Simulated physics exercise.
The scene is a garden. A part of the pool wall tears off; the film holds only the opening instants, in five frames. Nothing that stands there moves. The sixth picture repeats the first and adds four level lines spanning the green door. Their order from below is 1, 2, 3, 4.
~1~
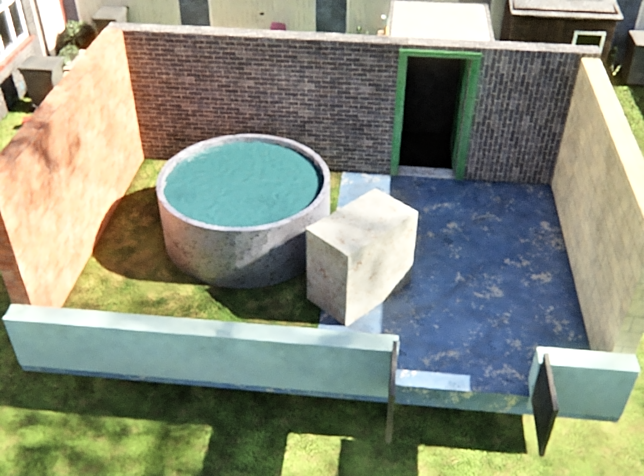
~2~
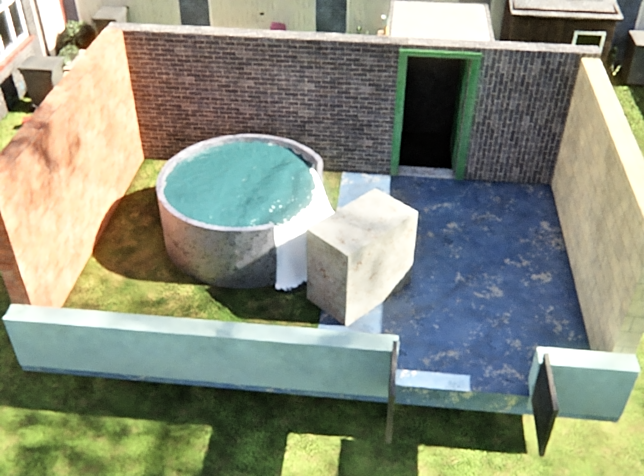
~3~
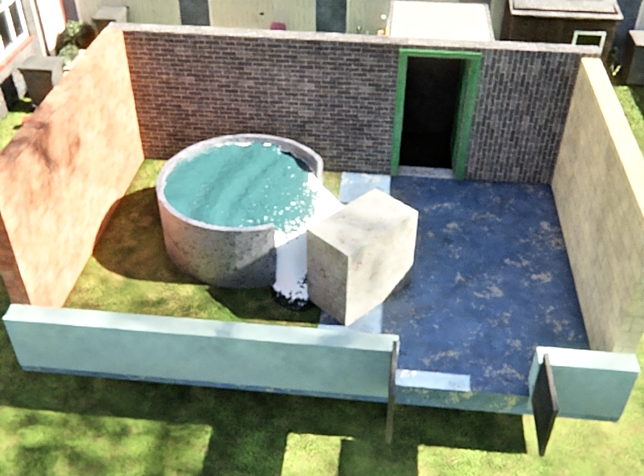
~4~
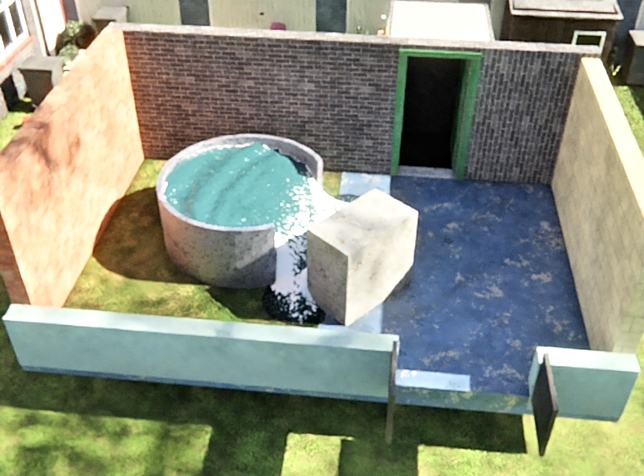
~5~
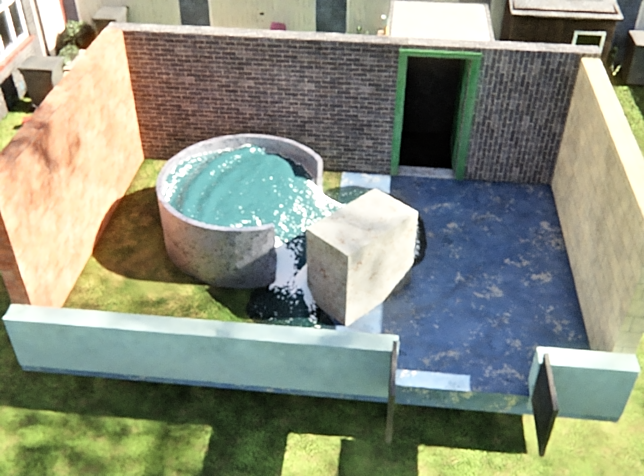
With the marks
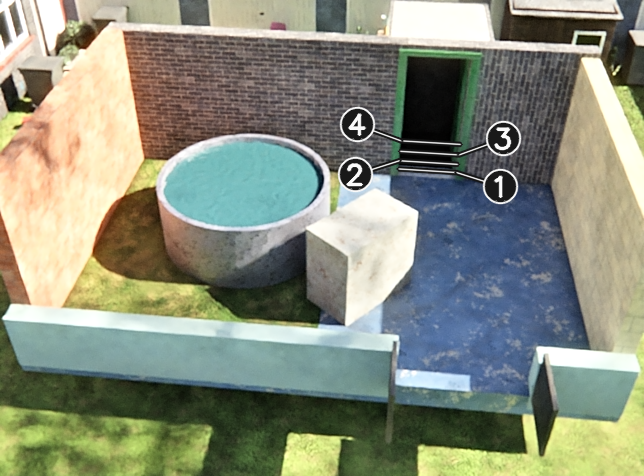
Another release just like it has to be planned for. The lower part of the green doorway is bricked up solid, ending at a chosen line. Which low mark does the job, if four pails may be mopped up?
That is line 2.
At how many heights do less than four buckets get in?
Three of them.
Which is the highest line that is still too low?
The answer is 1.
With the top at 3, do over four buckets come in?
No, not at all.
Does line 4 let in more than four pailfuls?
No, that is safe.
On the marked copy, 1 at (427, 170); 2 at (428, 162); 3 at (429, 153); 4 at (430, 142); from the bottom up 1, 2, 3, 4.
If 1 is chosen, some 15 bucketfuls get in.
If 2 is chosen, a bucket or two gets in.
If 3 is chosen, nothing gets over.
If 4 is chosen, nothing gets over.
